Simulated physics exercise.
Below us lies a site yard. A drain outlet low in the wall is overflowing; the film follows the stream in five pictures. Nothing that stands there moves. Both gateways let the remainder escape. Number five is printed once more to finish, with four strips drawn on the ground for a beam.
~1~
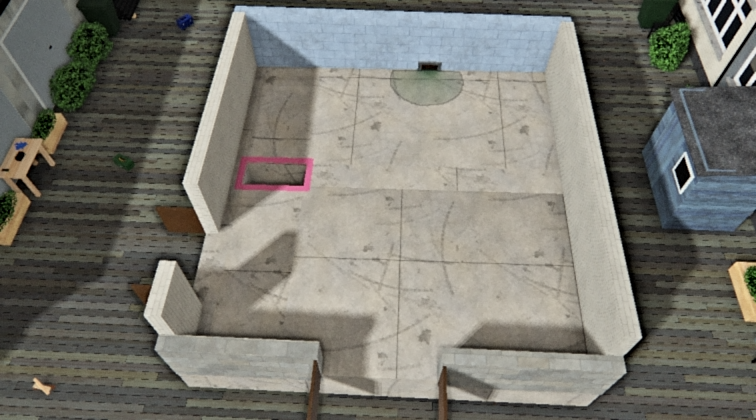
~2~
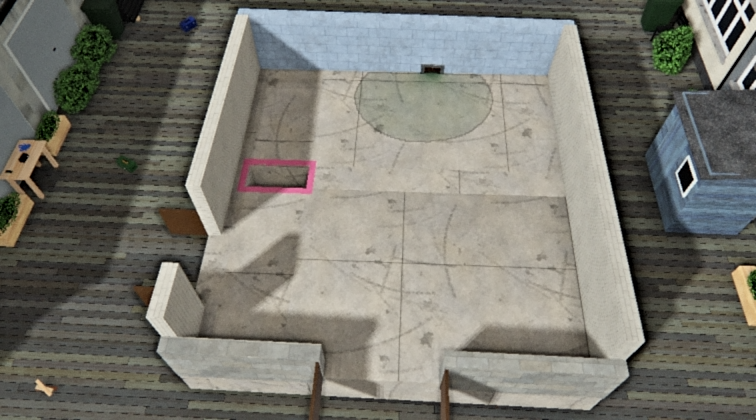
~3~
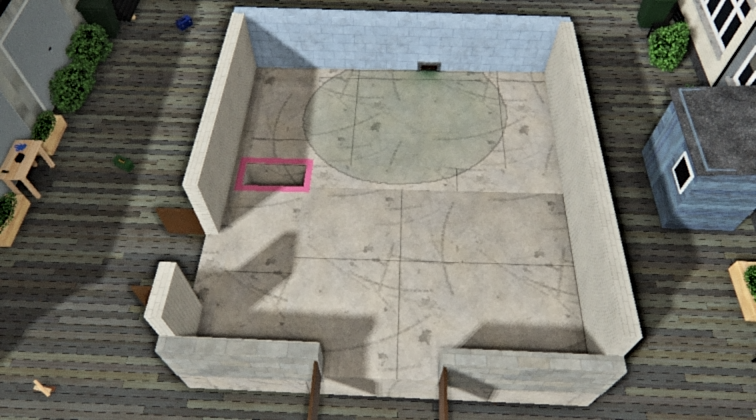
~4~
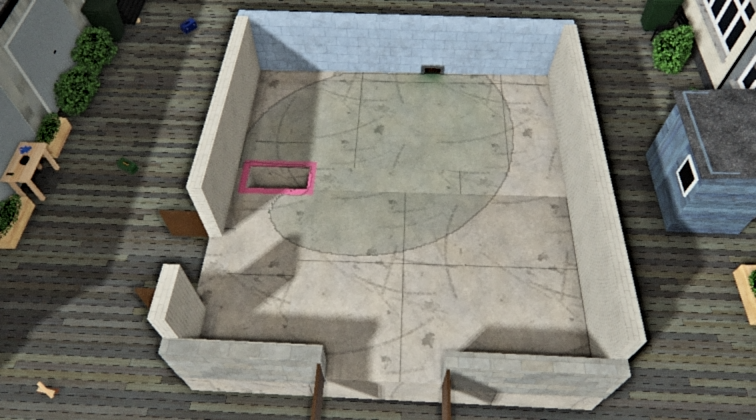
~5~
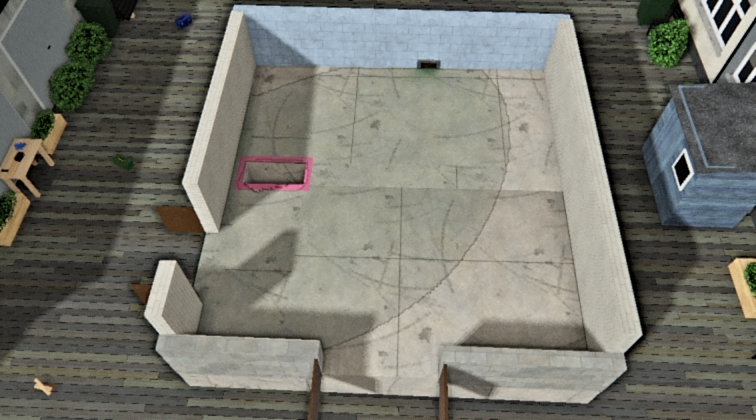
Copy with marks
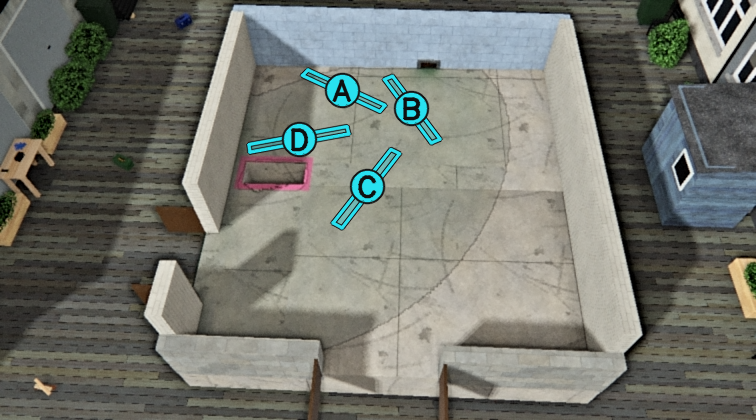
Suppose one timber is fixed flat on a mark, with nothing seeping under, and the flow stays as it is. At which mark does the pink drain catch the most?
The best spot is C.
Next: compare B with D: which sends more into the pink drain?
Here it is spot D.
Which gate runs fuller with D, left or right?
The left gate.
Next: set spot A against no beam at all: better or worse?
Worse.
In cyan, A from (305, 72) to (382, 108); B from (388, 77) to (435, 141); C from (337, 225) to (395, 151); D from (249, 148) to (347, 130).
Choosing A, about 18 % of the stream goes into the pink drain, about 82 % out by the gates.
Choosing B, about 15 % of the stream goes into the pink drain, about 85 % out by the gates.
Choosing C, about 37 % of the stream goes into the pink drain, about 63 % out by the gates.
Choosing D, about 29 % of the stream goes into the pink drain, about 69 % out by the gates.
